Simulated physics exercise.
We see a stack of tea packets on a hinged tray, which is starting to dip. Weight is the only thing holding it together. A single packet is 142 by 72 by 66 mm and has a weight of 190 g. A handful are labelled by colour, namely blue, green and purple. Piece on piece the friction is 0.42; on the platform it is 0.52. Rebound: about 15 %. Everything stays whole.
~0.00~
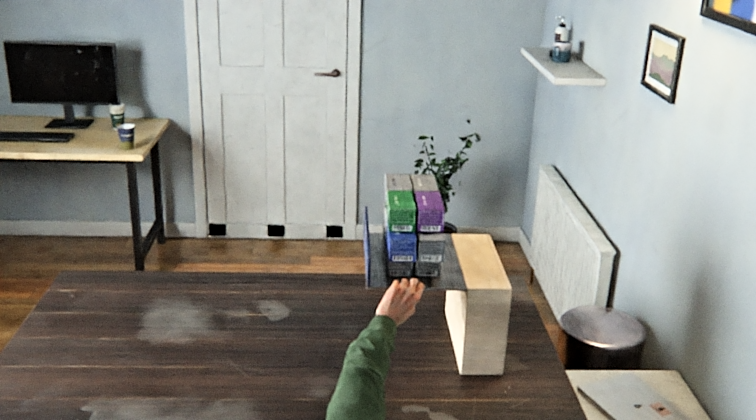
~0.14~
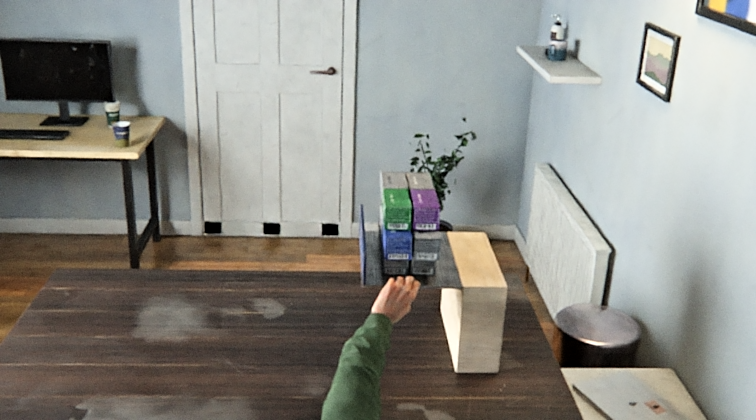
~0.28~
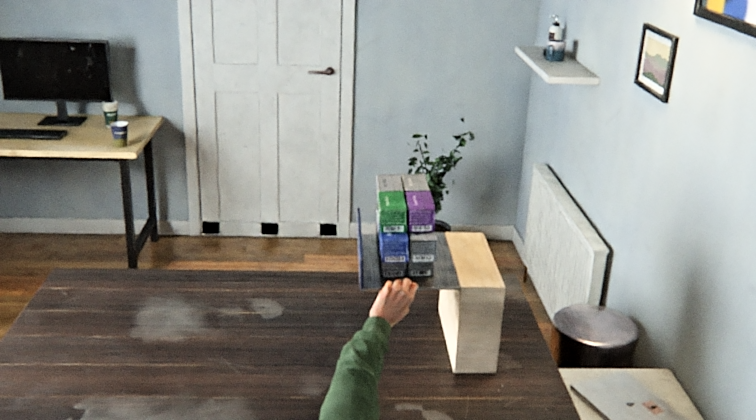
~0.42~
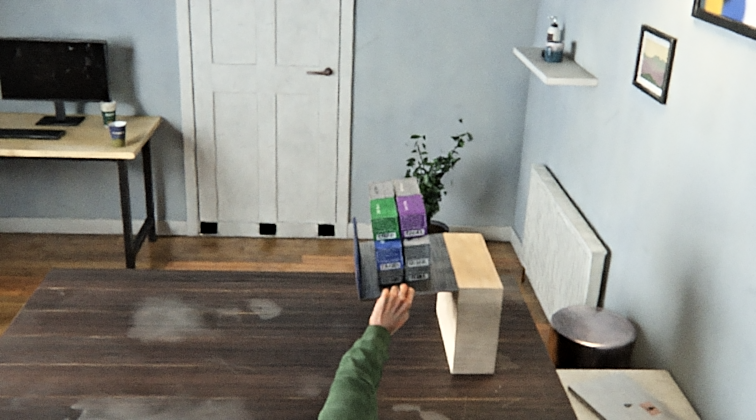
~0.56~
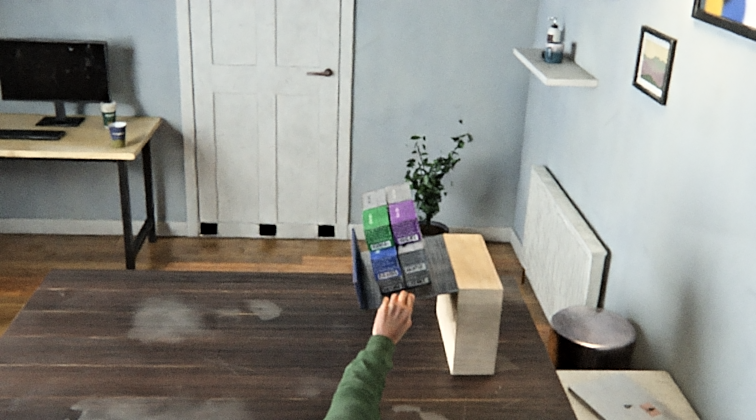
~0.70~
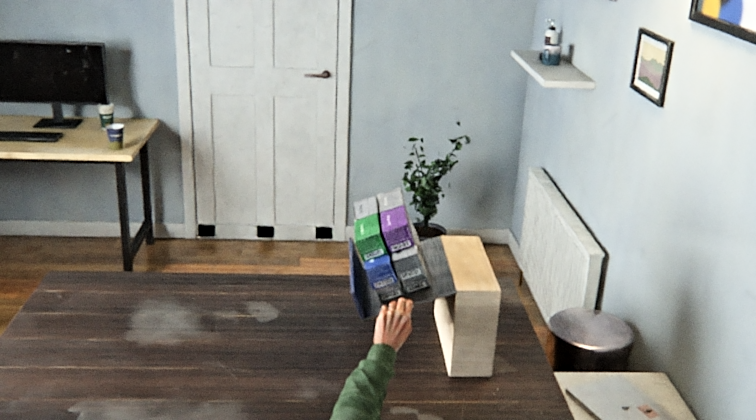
We see a hand in a green sleeve at a hinged tray carrying stacked packets, including blue, green and purple ones; the tray stays nearly level at first, then tilts steadily down to the left, the packets leaning with it.
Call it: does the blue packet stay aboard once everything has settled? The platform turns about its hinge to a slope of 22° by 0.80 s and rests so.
Once settled, the blue packet is not down.
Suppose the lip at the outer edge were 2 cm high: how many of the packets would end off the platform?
The count would be 9.
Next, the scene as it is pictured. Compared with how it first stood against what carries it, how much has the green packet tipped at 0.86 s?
I'd put it at roughly 10 degrees away from its starting angle.
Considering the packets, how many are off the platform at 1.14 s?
At that moment the count is 2.
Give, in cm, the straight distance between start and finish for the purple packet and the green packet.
Purple: About 14 cm, green: About 48 cm.
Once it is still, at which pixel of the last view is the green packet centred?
Its middle finishes near pixel (292, 339) of the last picture.
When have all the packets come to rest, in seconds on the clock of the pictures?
Around 1.5 s.
Around 0.86 s, slope 22°; none of the 12 packets off the platform, 9 disturbed; blue packet tipped 10°; green packet tipped 10°.
Around 0.98 s, slope 22°; 2 of the 12 packets off the platform; blue packet tipped 31°; green packet tipped 32°.
Around 1.14 s, slope 22°; 2 of the 12 packets off the platform; blue packet tipped 29°; green packet on its side.
Finally (1.7 s), slope 22°; 2 of the 12 packets off the platform; blue packet tipped 28°; green packet on its side; purple packet tipped 32°. Seen by the last camera, middles, blue packet near (362, 271), green packet near (292, 339).
